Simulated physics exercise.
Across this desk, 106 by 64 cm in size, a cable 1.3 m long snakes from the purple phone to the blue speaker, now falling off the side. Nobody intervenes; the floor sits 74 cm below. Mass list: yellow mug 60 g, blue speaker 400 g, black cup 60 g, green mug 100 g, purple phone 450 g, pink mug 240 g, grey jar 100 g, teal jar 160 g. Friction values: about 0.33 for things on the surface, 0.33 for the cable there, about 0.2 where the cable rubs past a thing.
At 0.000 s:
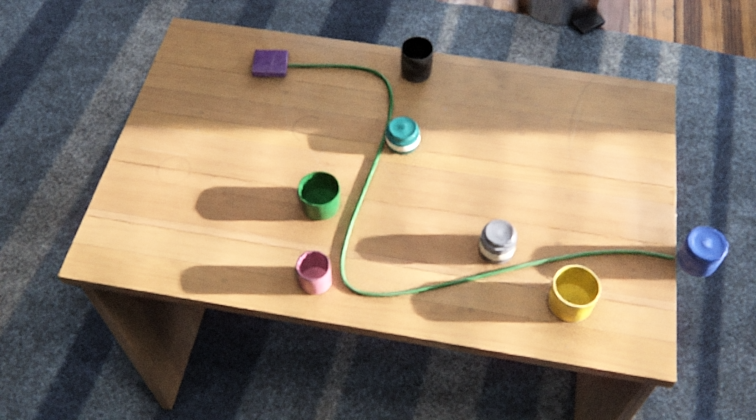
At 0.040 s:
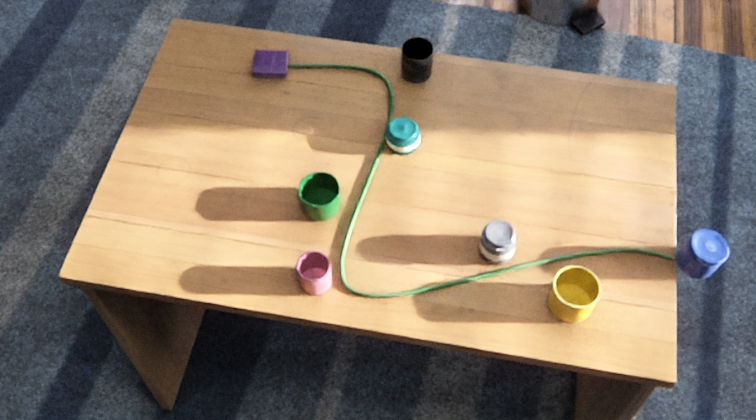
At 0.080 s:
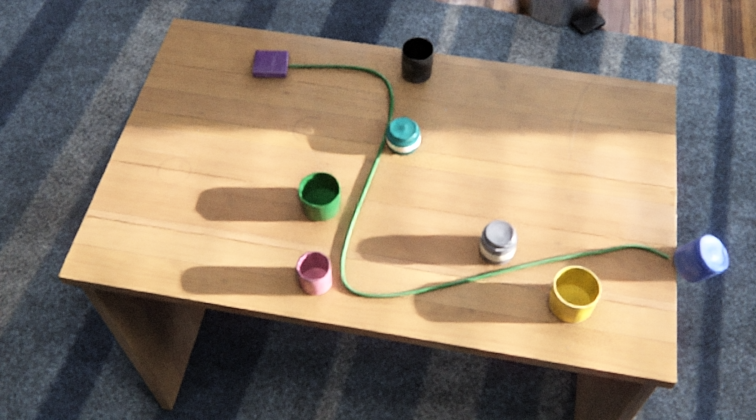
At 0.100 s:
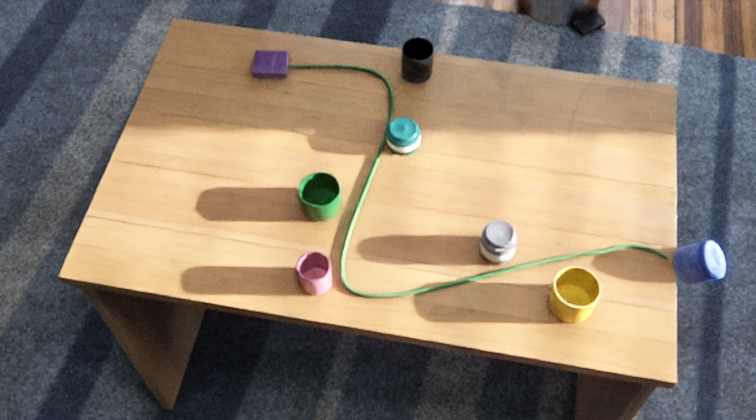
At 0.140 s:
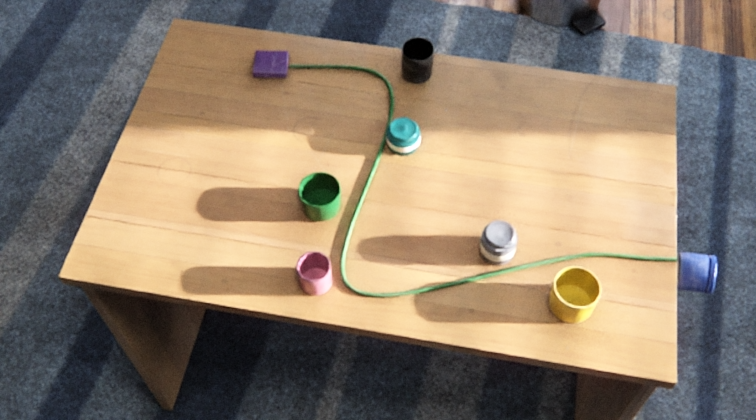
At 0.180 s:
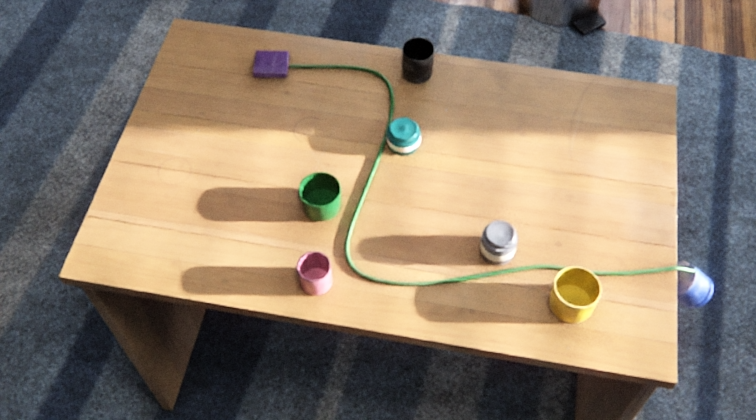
Wooden desk holding mugs and jars, with a blue speaker tipping and sinking beside the right edge, drawing the green cable slightly.
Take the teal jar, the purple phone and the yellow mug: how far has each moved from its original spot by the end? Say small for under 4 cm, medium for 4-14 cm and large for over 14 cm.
In order: The teal jar is small, the purple phone is large, the yellow mug is small.
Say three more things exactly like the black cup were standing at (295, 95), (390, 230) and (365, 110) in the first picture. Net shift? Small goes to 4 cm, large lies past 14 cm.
Moderate, big, then big.
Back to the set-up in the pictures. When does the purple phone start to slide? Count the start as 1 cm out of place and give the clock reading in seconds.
For the purple phone, around 0.40 seconds.
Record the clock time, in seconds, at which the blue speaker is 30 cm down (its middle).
It happens at 0.32 seconds on the clock.
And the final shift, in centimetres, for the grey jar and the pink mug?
Grey jar off the top, pink mug 0 cm.
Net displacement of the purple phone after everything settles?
Purple phone 30 cm.
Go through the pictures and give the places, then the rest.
The first frame shows teal jar (403, 127); purple phone (270, 61); yellow mug (577, 286); cable runs through (600, 253) (460, 281) (342, 259) (381, 147) (351, 67).
The second frame shows blue speaker (708, 245); cable runs through (599, 252) (342, 260) (351, 67).
The third frame shows blue speaker (701, 259); cable runs through (599, 252) (342, 260) (351, 67).
The fourth frame shows blue speaker (700, 263); cable runs through (599, 252) (342, 260) (351, 67).
The fifth frame shows blue speaker (695, 273); cable runs through (603, 254) (343, 260) (352, 67).
The sixth frame shows teal jar (404, 128); purple phone (271, 62); yellow mug (578, 287); cable runs through (632, 273) (486, 275) (349, 261) (382, 148) (352, 67).
After 0.4 s, the cable's tail end at (292, 88); purple phone 4 cm off its start, grey jar 14 cm off its start, blue speaker over the edge.
After 0.7 s, the cable's tail end at (354, 131); purple phone 21 cm off its start, teal jar 2 cm off its start, grey jar 50 cm off its start.
After 0.9 s, the cable's tail end at (391, 140); purple phone 29 cm off its start at (372, 137), teal jar 2 cm off its start at (412, 122), grey jar over the edge.
After 1.2 s, the cable's tail end at (391, 140); purple phone 29 cm off its start, teal jar 2 cm off its start, grey jar over the edge.
After 2.4 s, the cable's tail end at (391, 140); purple phone 29 cm off its start at (372, 137), teal jar 2 cm off its start at (412, 122), yellow mug 0 cm off its start at (578, 287), grey jar over the edge.
